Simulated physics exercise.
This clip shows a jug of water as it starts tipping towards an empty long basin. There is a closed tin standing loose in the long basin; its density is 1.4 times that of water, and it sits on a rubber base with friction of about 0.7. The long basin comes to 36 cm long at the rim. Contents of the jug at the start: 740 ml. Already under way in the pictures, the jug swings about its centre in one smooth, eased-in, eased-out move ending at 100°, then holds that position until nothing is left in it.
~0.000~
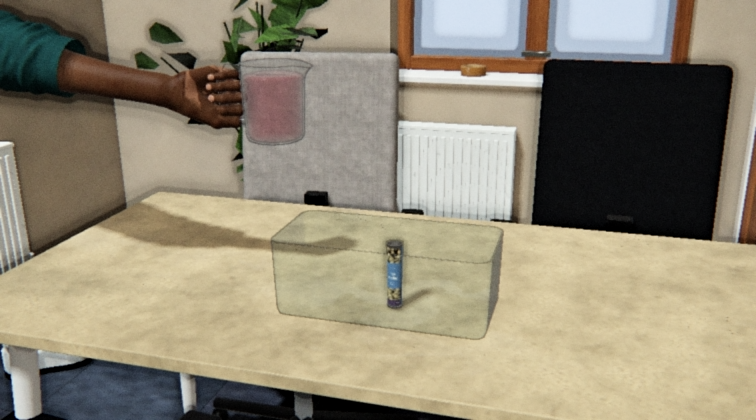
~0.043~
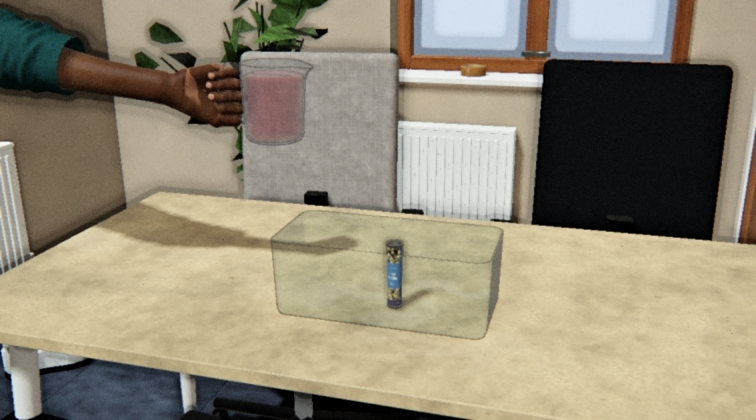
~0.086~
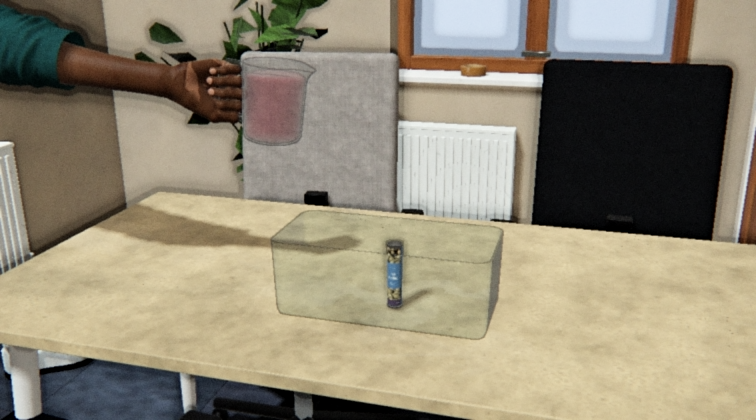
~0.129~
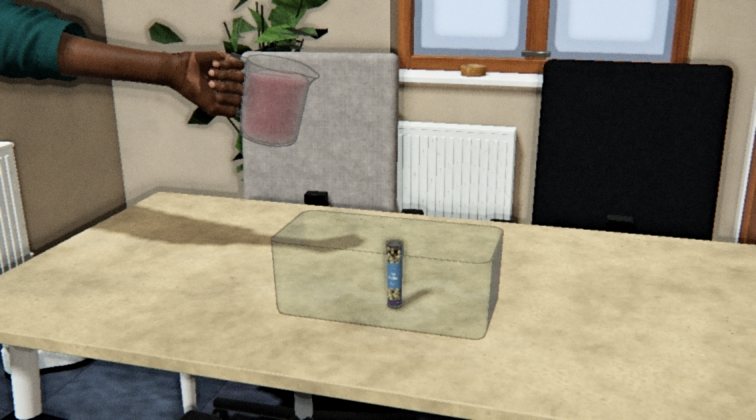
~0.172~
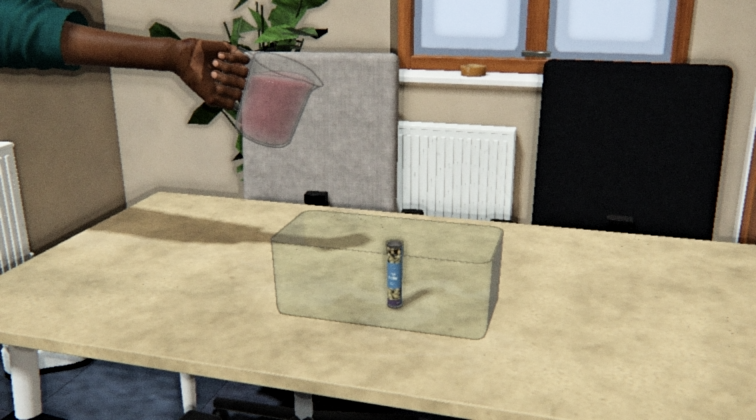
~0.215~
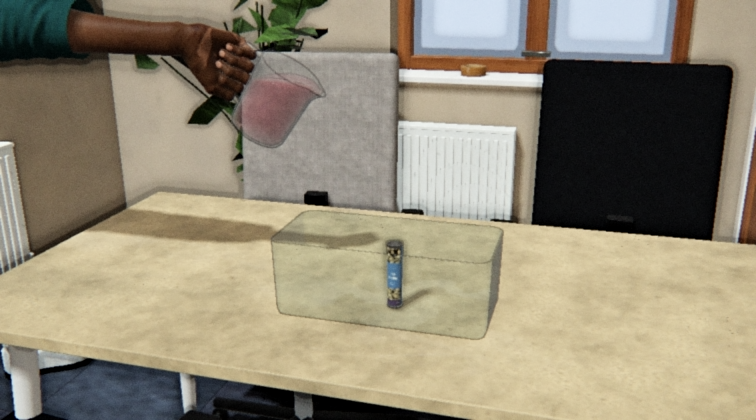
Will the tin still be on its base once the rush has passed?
No, it gets tipped over.
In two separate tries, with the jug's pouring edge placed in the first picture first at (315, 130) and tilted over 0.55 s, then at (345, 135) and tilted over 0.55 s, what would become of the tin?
The tin stays vertical the first time and overturns the second time.
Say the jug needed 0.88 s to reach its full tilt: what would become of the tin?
Outcome - the tin ends up overturned.
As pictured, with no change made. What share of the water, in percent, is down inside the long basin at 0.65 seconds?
Some 52 percent of the total.
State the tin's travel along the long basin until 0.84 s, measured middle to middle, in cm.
Near 8 cm of travel.
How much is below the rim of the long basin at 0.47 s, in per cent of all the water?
Close to 6 in a hundred.
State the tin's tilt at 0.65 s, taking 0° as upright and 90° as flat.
10°.
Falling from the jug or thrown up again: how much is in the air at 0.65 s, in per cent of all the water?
About 28 % of the total.
After 0.47 s the tilt is 94° and 59 per cent is still to pour; the tin stands where it began.
After 0.65 s the tilt is 100° and 20 per cent is still to pour; the tin leans 9°.
After 0.84 s the tilt is 100° and 6 per cent is still to pour; the tin lies on its side.
After 1.05 s the tilt is 100° and 1 per cent is still to pour; the tin lies on its side.
In the end the tin lies on its side.
